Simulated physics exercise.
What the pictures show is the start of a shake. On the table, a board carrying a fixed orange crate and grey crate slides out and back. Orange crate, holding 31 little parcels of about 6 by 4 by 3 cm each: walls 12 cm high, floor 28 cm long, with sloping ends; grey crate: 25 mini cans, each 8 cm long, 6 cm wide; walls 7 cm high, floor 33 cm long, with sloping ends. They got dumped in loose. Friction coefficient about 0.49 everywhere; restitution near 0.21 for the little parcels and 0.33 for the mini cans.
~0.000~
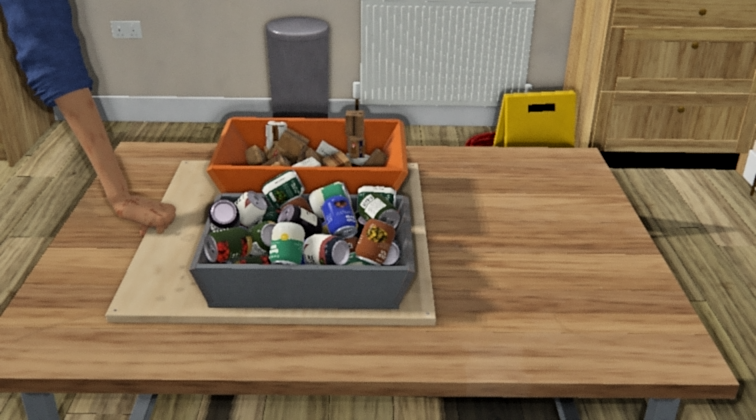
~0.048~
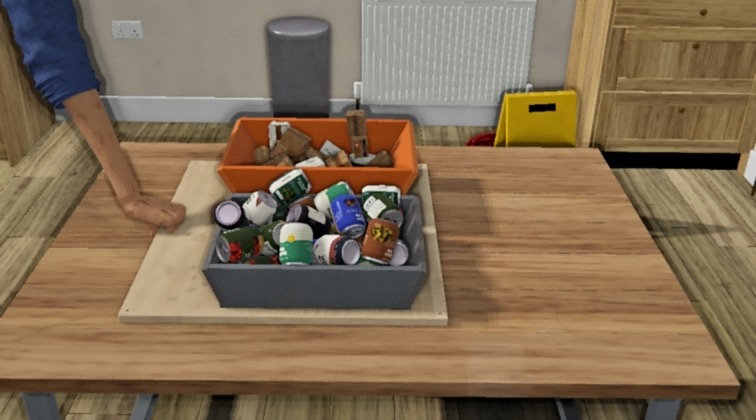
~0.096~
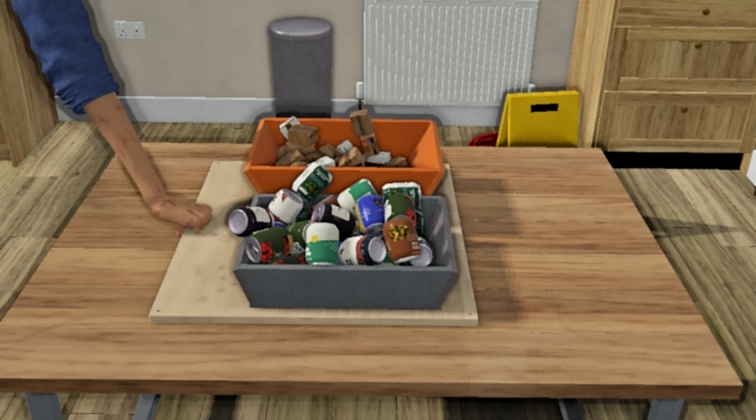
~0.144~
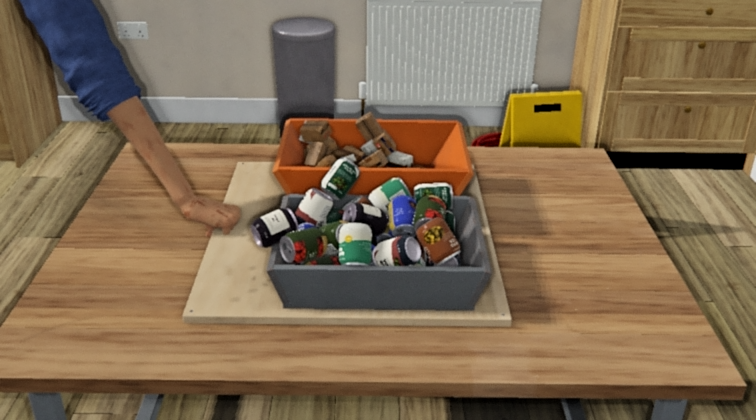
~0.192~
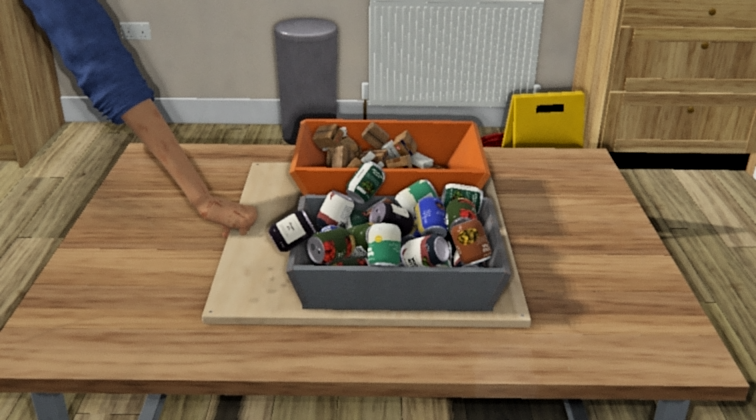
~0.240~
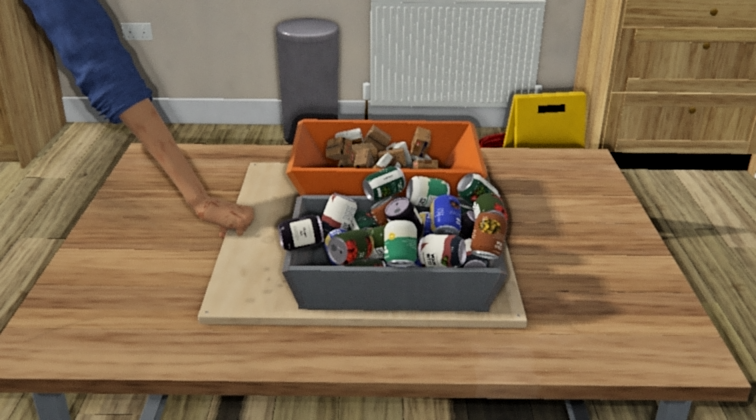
In the video, a hand on the left slides a board across a wooden table to the right, carrying an orange crate of small parcels and a grey crate of cans, whose contents shift before the board edges slightly back left.
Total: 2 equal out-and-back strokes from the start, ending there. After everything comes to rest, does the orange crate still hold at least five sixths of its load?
Spill: Shy of the one-sixth mark.
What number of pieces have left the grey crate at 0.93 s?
Out by then, roughly: Grey crate 8.
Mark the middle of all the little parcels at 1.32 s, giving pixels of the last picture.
I'd put the middle close to (303, 178).
After 0.41 s, 0 of 31 out of the orange crate and 5 of 25 out of the grey crate.
After 0.63 s, 0 of 31 out of the orange crate and 7 of 25 out of the grey crate.
After 0.93 s, 0 of 31 out of the orange crate and 7 of 25 out of the grey crate.
When it is over (at 1.32 s), 0 of 31 out of the orange crate and 8 of 25 out of the grey crate. Asked share, 0 of 31, 0 per cent.
